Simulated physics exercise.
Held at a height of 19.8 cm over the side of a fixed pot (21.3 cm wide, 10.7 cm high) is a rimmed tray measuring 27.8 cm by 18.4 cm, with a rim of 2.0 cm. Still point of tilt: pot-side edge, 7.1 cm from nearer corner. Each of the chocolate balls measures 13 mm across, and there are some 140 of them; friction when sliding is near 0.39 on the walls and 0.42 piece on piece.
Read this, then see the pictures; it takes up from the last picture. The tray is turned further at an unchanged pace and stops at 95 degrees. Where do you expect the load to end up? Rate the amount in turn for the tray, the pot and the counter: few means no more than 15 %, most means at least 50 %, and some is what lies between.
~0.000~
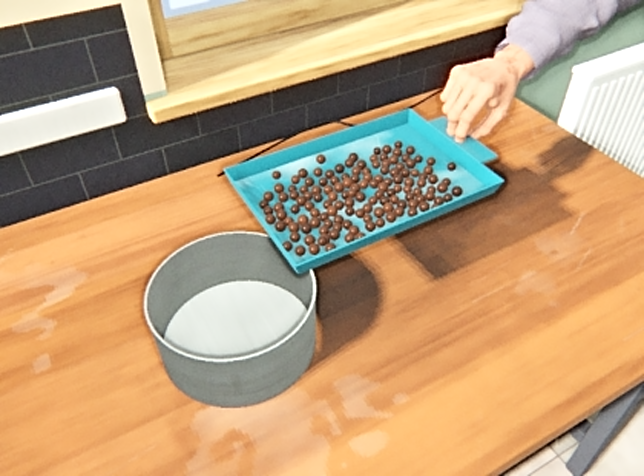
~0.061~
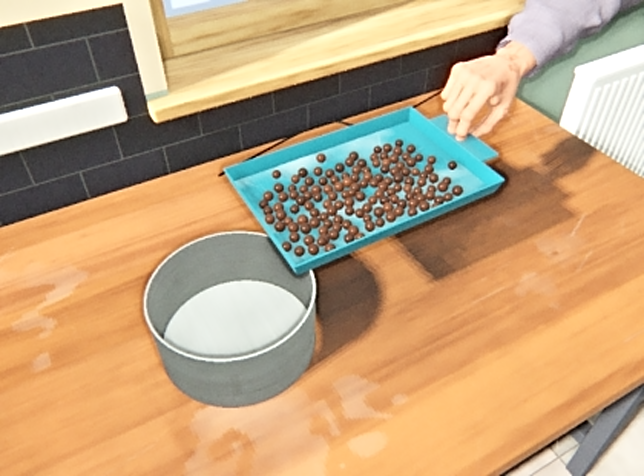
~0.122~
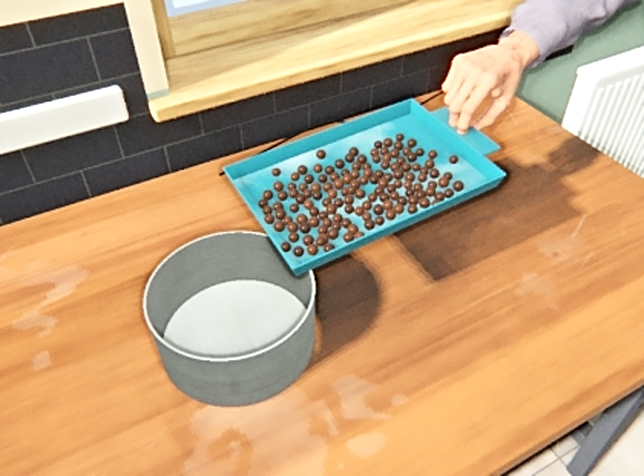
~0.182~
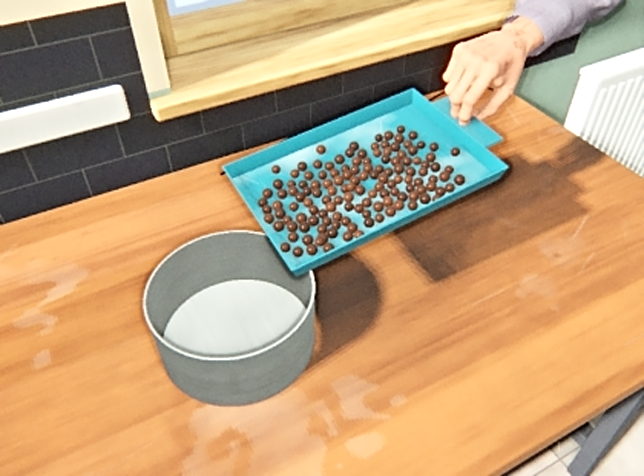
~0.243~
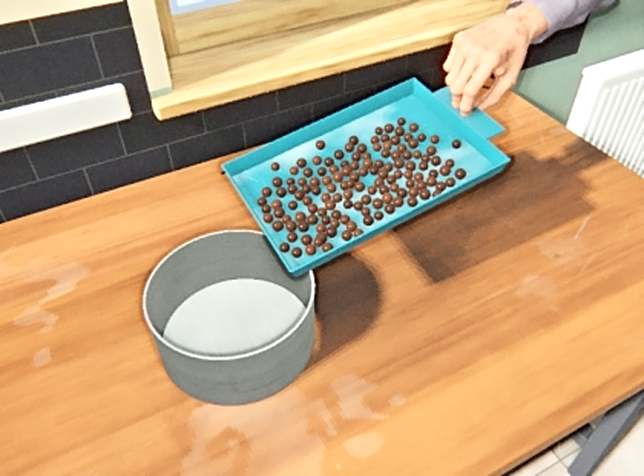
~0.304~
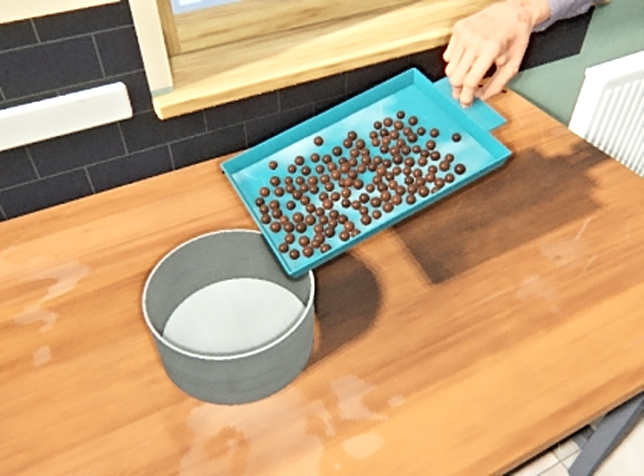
Tray: Few; pot: Most; counter: Some.
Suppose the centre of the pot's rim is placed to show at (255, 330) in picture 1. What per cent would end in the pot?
About 100 per cent.
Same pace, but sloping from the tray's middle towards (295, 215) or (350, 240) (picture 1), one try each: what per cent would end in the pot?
Near 95 and 35 per cent, in that order.
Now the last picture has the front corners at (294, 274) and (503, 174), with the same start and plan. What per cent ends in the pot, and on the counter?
In the pot: 30 per cent; on the counter: 70 per cent.
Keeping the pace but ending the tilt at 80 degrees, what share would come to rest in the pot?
It would be near 65 per cent.
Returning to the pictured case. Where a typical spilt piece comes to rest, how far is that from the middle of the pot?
About 24 cm from the centre.
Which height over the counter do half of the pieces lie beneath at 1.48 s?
About 24 centimetres.
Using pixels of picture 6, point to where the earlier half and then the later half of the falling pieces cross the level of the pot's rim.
Near (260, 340) at first, near (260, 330) afterwards.
Then, at 1.01 s, tilt 52 degrees; the tray holds 100 %, the pot 0 %.
Then, at 1.48 s, tilt 77 degrees; the tray holds 95 %, the pot 0 %.
Then, at 2.02 s, tilt 95 degrees; the tray holds 0 %, the pot 65 %.
By 2.8 s all is still; tray 0 %, pot 65 %, counter 35 %.
